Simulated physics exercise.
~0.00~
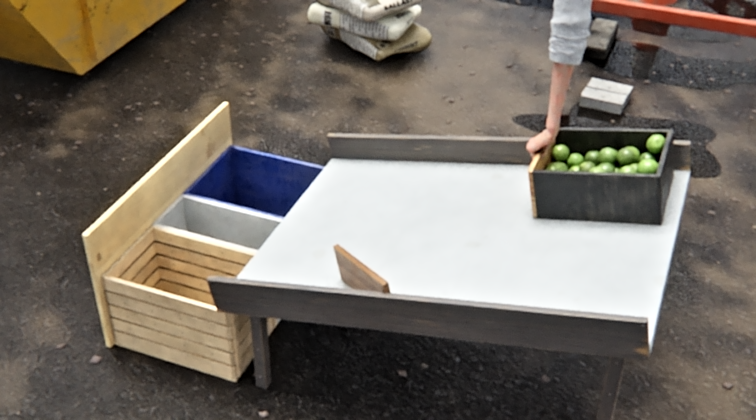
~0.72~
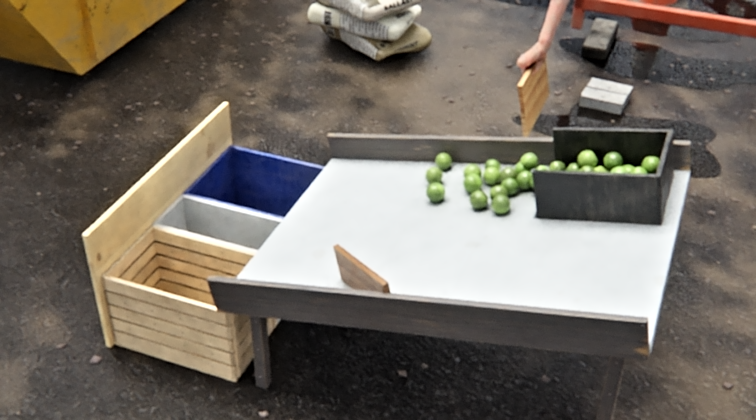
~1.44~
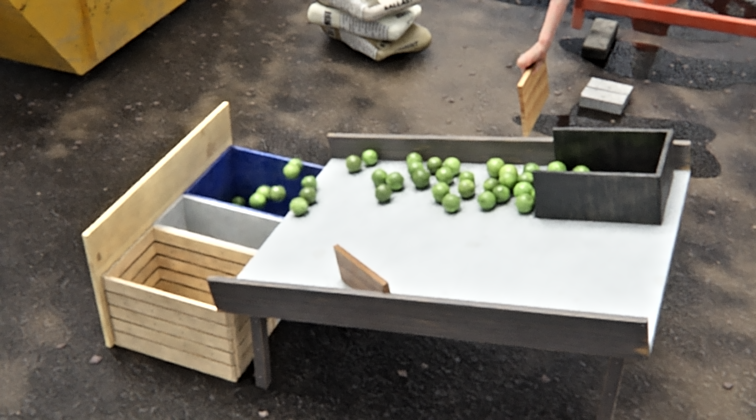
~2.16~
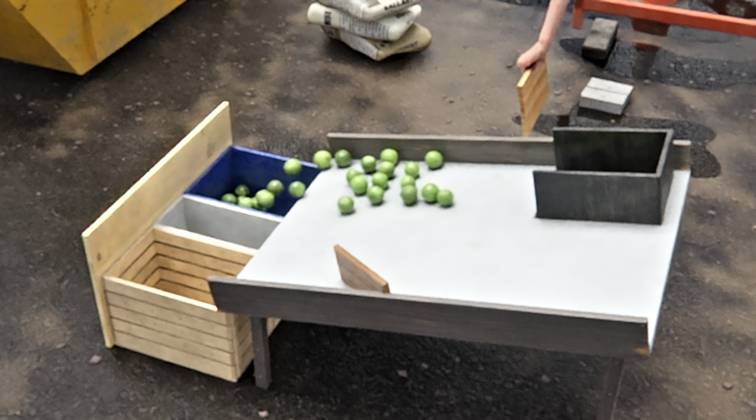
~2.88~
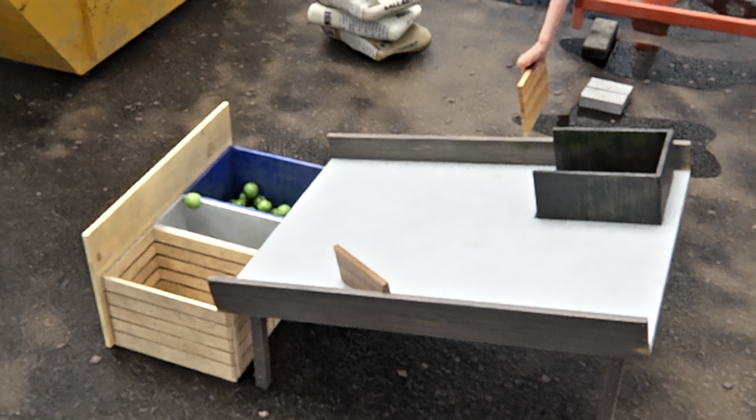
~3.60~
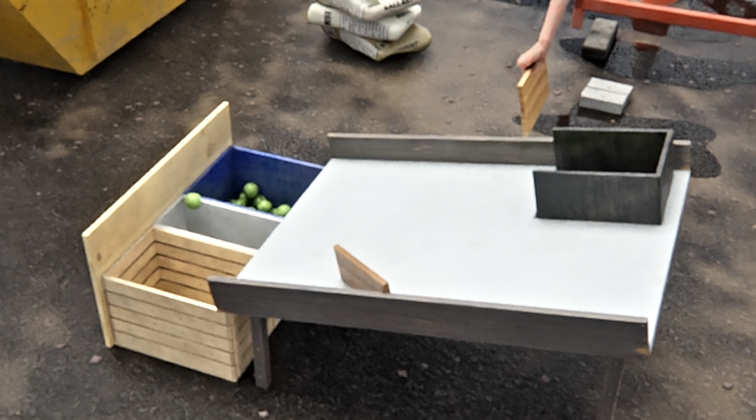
In the video, a hand lifts a wooden gate from a black box of green apples on a sloping table, and the apples roll left down the surface, nearly all dropping into the blue bin at the back, while a couple end up in the white bin beside it.
